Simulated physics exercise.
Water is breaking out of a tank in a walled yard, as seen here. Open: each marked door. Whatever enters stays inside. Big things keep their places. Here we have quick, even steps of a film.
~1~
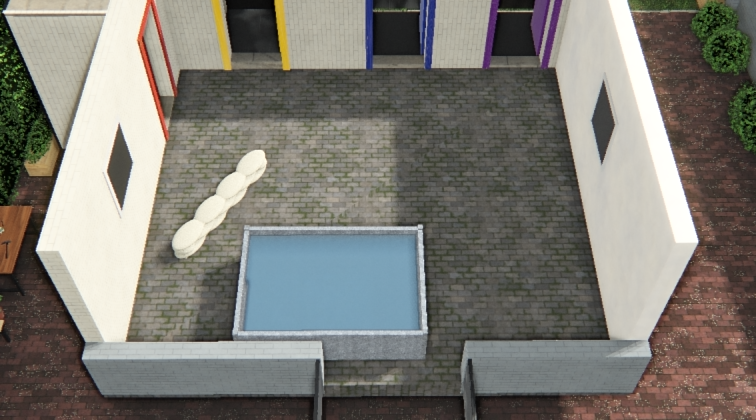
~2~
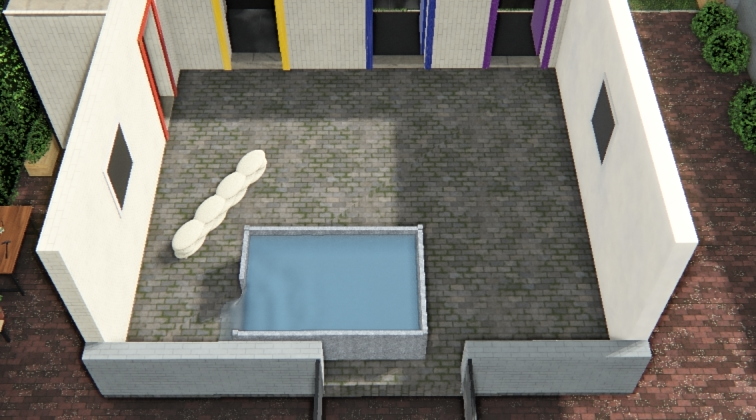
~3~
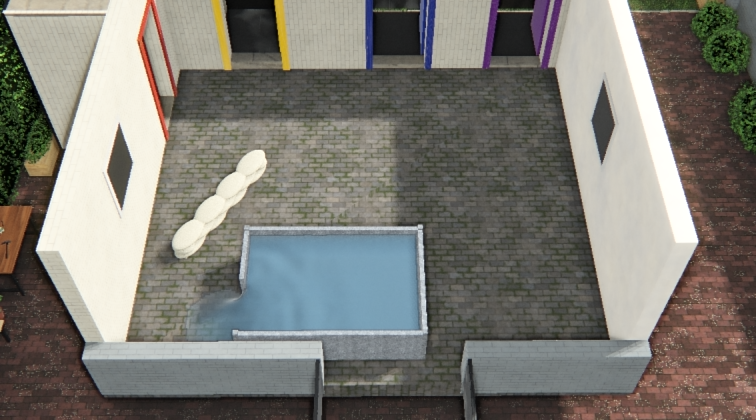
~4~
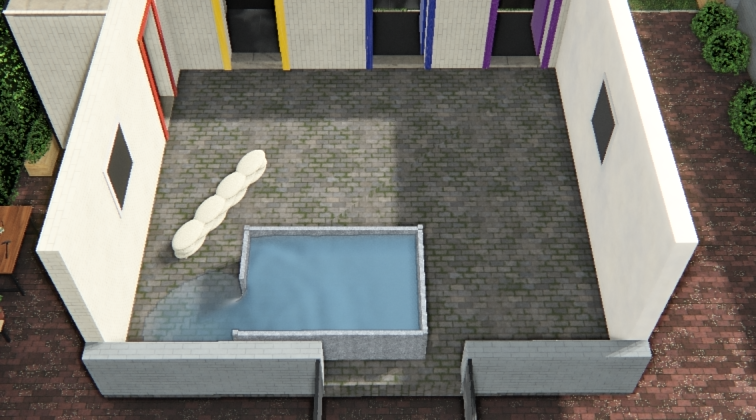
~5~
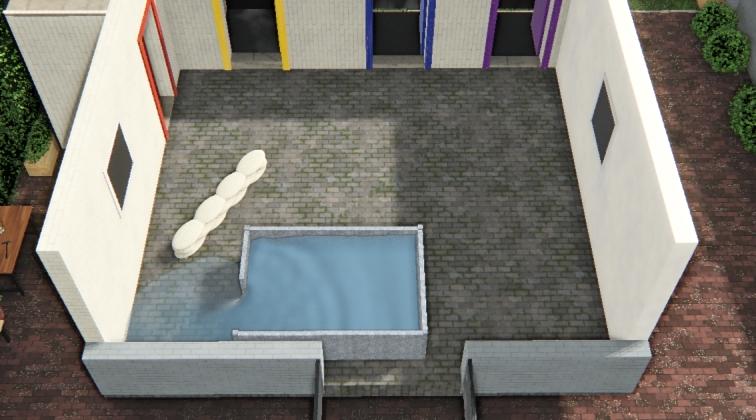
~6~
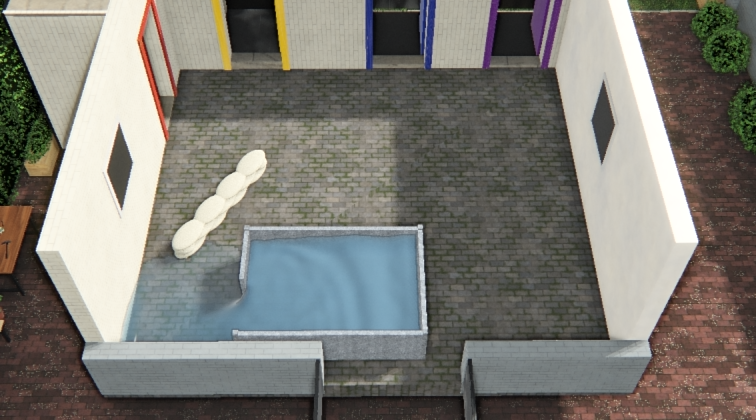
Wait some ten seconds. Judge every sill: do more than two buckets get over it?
Verdict: Blue door - two or fewer get over; yellow door - two or fewer get over; purple door - two or fewer get over; red door - more than two get over.
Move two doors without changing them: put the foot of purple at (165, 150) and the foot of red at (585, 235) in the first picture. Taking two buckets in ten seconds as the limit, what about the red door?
My reading: Red lets less in.
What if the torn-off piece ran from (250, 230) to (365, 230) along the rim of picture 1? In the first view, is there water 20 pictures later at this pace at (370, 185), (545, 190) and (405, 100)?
Taking the points in order: Swamped, unwetted and swamped.
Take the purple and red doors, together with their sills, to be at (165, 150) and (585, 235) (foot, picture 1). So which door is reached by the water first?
I'd say the one in purple is reached first.
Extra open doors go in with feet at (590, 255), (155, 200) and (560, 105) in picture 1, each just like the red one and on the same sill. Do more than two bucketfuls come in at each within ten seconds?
In that order: Lets less in, takes more, lets more in.
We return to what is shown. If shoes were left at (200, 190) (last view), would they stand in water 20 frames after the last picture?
I'd say drenched there.
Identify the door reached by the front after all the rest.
That would be the purple one.
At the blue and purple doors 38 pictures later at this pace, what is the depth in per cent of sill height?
Estimate, in order: 40 and 30 percent.
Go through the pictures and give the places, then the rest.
Still water in the open tank at (332, 281), in the first frame.
The front is at (229, 306), out from the gap at (245, 321), in the second frame.
The front is at (198, 307), out from the gap at (245, 323), in the third frame.
Water pours out at (245, 323) and has run to (153, 318), in the fourth frame.
The front is at a hidden place, out from the gap at (245, 323), in the fifth frame.
The front is at (140, 275), out from the gap at (245, 323), in the sixth frame.
A moment on, water covers 10 % of the floor; the blue door not reached, the yellow door not reached, the purple door not reached, the red door not reached.
Next, water covers 15 % of the floor; the blue door not reached, the yellow door not reached, the purple door not reached, the red door not reached.
Then, water covers 35 % of the floor; the blue door not reached, the yellow door wet at the sill, nothing in, the purple door not reached, the red door wet at the sill, nothing in.
Later, water covers 60 % of the floor; the blue door wet at the sill, nothing in, the yellow door under two buckets in, the purple door wet at the sill, nothing in, the red door under two buckets in.
In the end, water covers 80 % of the floor; the blue door wet at the sill, nothing in, the yellow door under two buckets in, the purple door under two buckets in, the red door over two buckets in.
